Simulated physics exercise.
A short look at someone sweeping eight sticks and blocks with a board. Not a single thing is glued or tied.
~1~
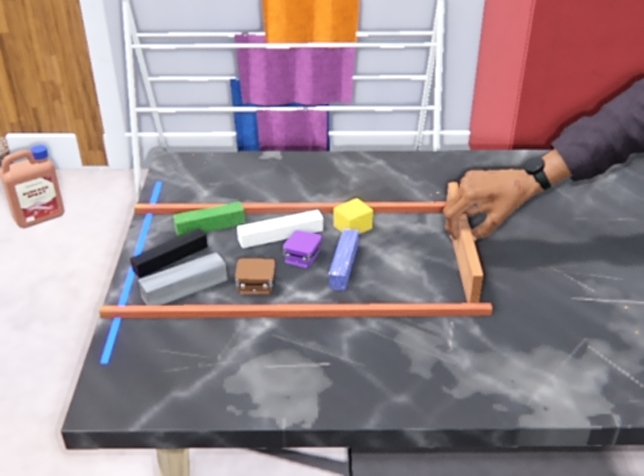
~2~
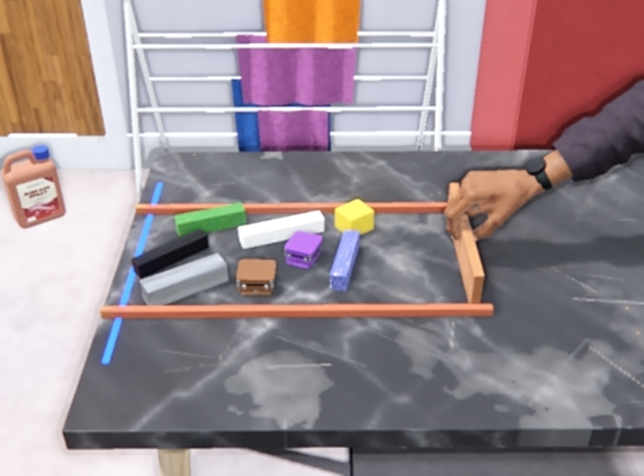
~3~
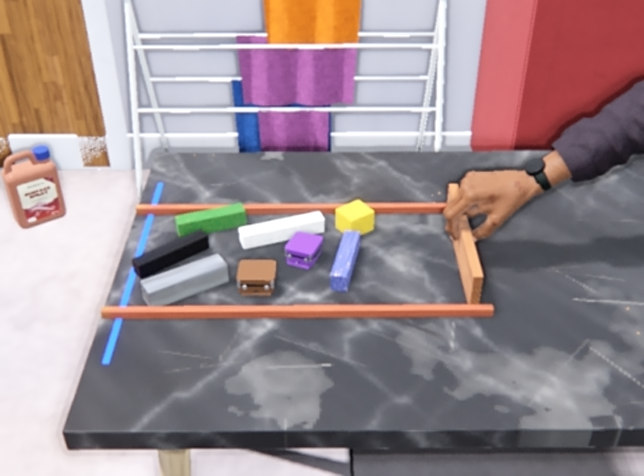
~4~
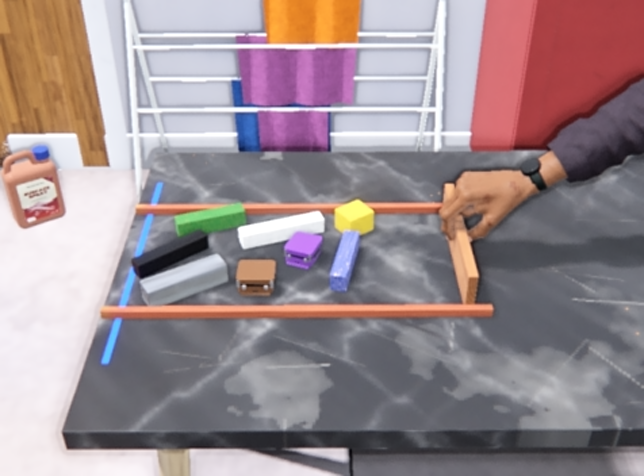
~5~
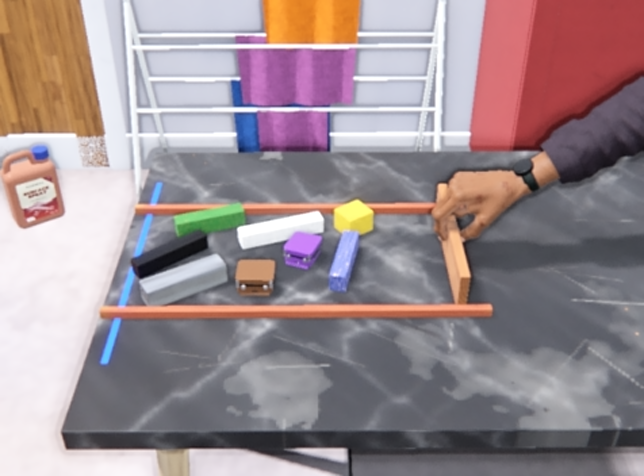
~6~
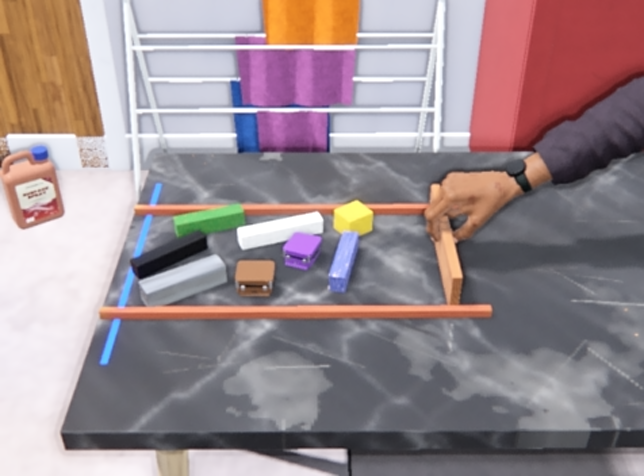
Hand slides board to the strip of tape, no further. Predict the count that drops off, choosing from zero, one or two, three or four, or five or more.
Count: At least five.
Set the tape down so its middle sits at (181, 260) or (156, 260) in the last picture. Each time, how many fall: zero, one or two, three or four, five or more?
1 or 2; either three or four.
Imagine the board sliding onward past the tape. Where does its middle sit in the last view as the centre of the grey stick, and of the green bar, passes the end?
Around (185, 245), then around (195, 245).
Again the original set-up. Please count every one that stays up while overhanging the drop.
1 is the number.
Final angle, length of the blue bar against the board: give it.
Angle: Close to 0 degrees.
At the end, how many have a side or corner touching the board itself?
That makes 2.
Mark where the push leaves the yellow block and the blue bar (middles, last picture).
Final spots - yellow block (132, 216), blue bar (124, 262).
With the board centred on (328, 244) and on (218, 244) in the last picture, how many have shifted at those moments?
The first number is 4, the next one 8.
A little later, none off yet; black stick at rest near (170, 254); grey stick at rest near (184, 282); green bar at rest near (210, 221).
Next, none off yet; black stick shifted a little near (137, 260); grey stick shifted a little near (143, 280); green bar shifted about its own width near (158, 224).
When it is over, the number that fall off is five or more; down, purple case, white bar, brown case, green bar, grey stick and black stick.
